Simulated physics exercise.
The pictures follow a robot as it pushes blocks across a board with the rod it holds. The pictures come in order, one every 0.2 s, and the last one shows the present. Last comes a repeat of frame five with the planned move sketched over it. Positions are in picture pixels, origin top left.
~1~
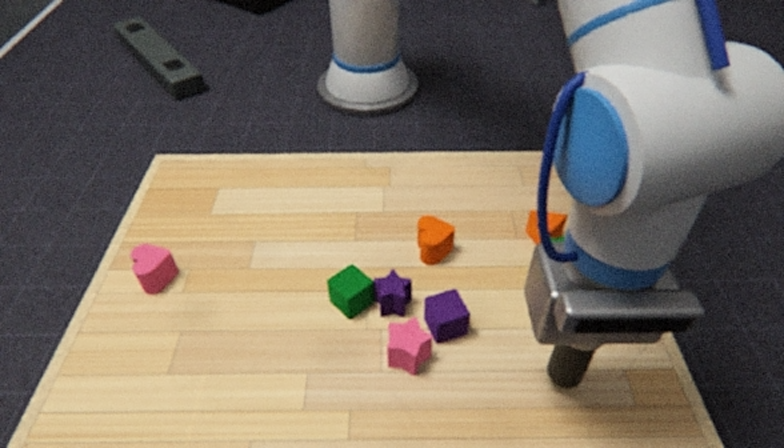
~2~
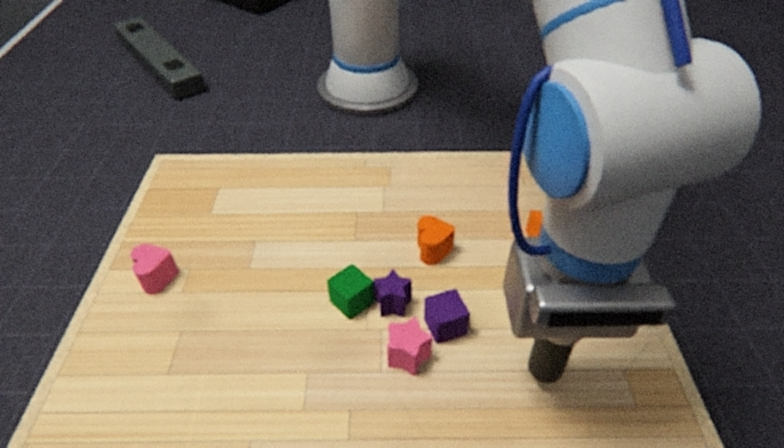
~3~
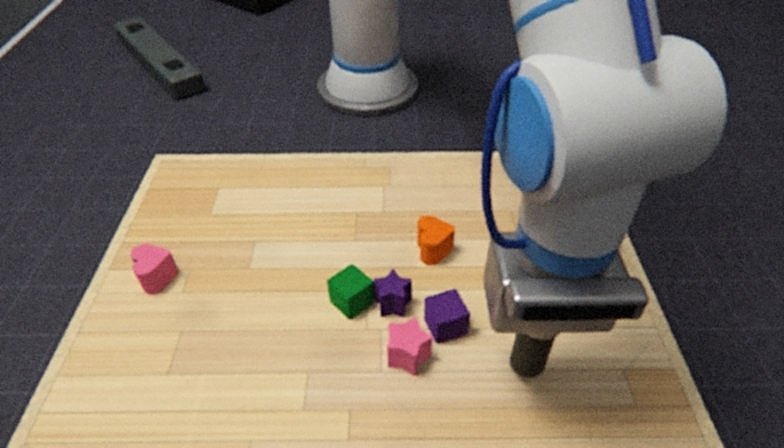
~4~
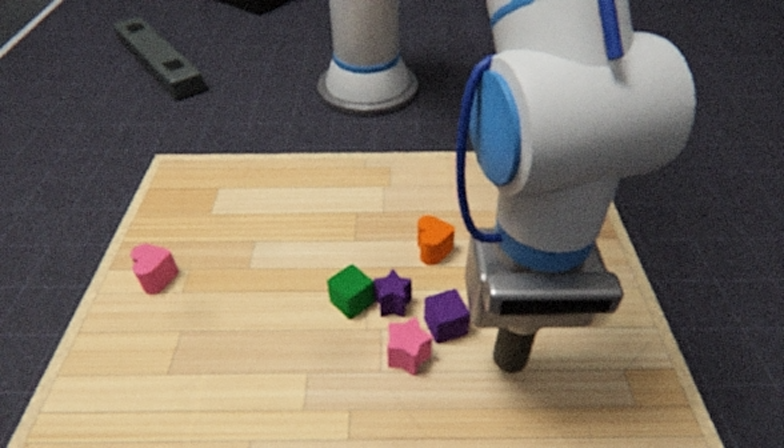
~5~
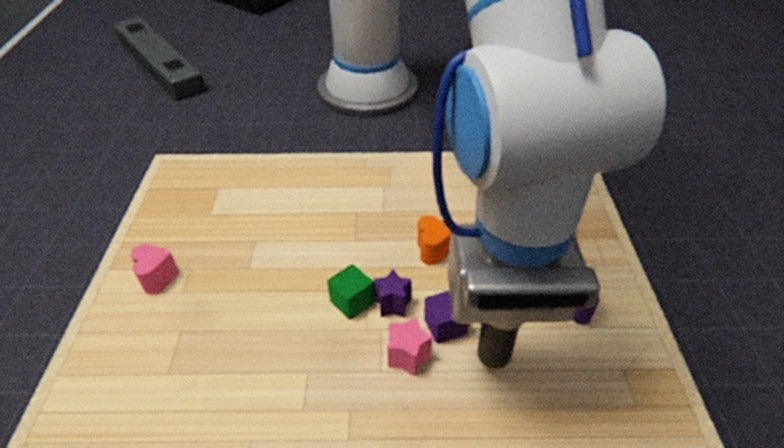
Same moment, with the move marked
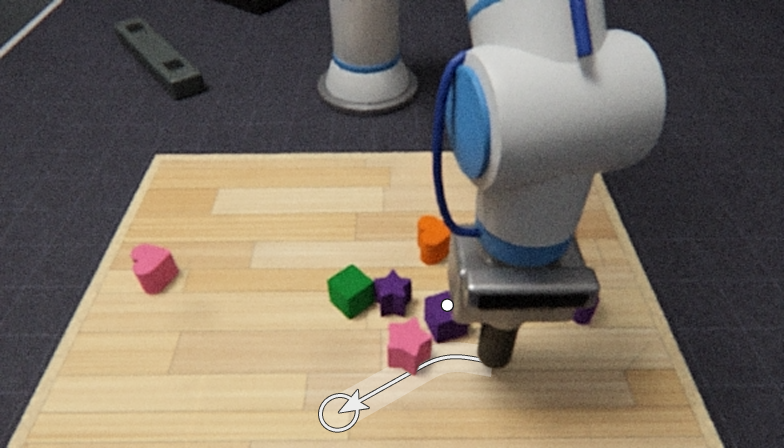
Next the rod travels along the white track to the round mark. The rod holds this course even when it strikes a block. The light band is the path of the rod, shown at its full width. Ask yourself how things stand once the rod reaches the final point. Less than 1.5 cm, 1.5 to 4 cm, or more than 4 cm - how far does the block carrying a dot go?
Travel: Within 1.5 cm.
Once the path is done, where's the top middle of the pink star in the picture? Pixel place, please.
In the picture, it is at (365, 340).
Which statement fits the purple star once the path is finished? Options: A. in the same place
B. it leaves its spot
Choice A: In the same place.
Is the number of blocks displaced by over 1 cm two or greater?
In short: No.
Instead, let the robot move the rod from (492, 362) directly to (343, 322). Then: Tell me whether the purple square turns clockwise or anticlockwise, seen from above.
Clockwise rotation.
Path on the board, from (492, 362) through (438, 359) and (390, 384) to (339, 412); the dot is on the purple square.
What follows on the original path. One third of the way, rod (438, 352); pink star (397, 335).
Two thirds of the way, rod (389, 377); pink star (368, 339), turned 85° clockwise.
At the end, rod (338, 405); purple star in place; pink star (365, 340), turned 100° clockwise; purple square in place.
